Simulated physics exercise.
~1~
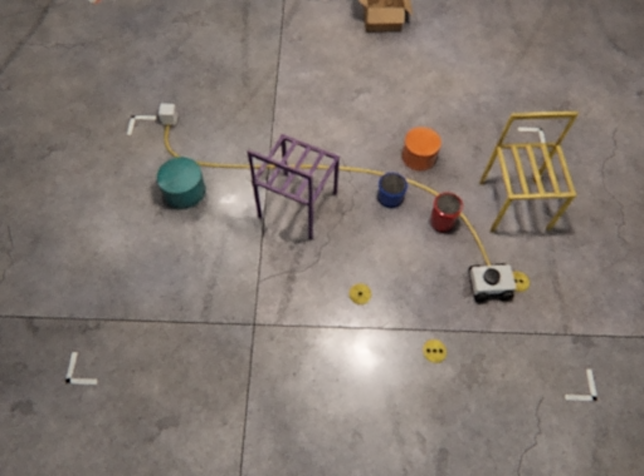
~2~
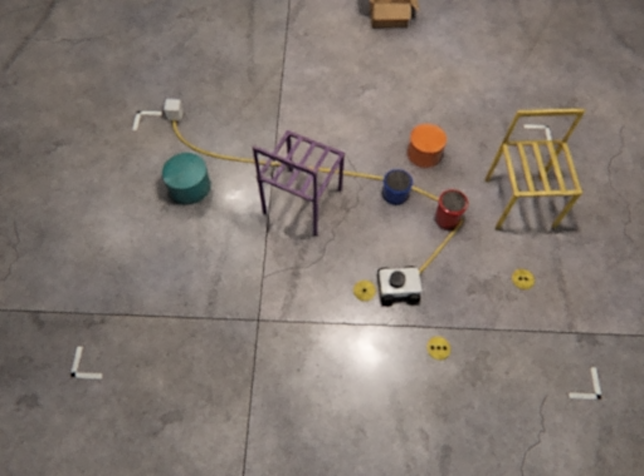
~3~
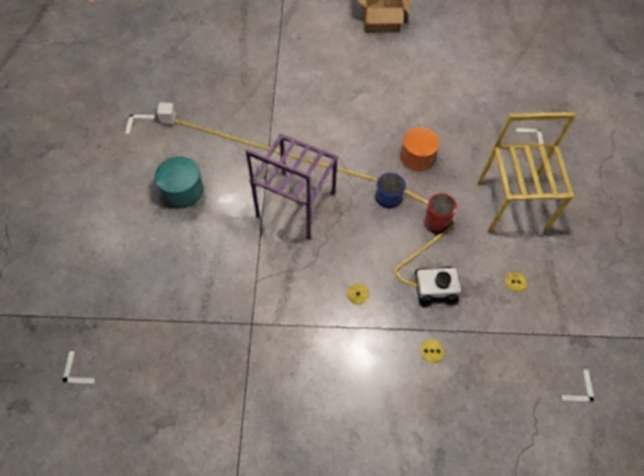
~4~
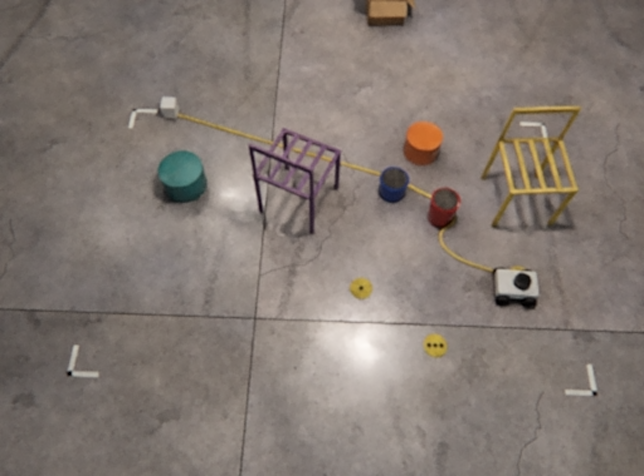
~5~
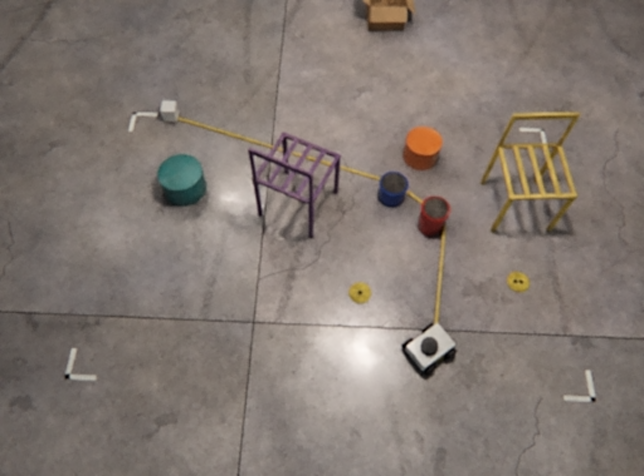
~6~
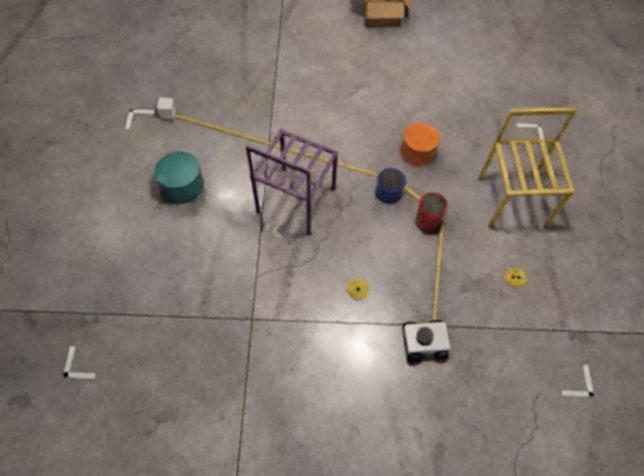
On a grey concrete floor seen from above, a small white cart trails a yellow lead from a pale block at the upper left, past a teal tub, through the legs of a purple chair and beside orange, blue and red containers. The cart starts at the right, near a yellow chair, and moves left to a yellow mark. It then heads back right to another mark, the lead bending around the red pot. Finally it travels down and left to the third mark, drawing the lead nearly straight as the red pot shifts slightly left. The cart ends there, with both chairs still standing in place.
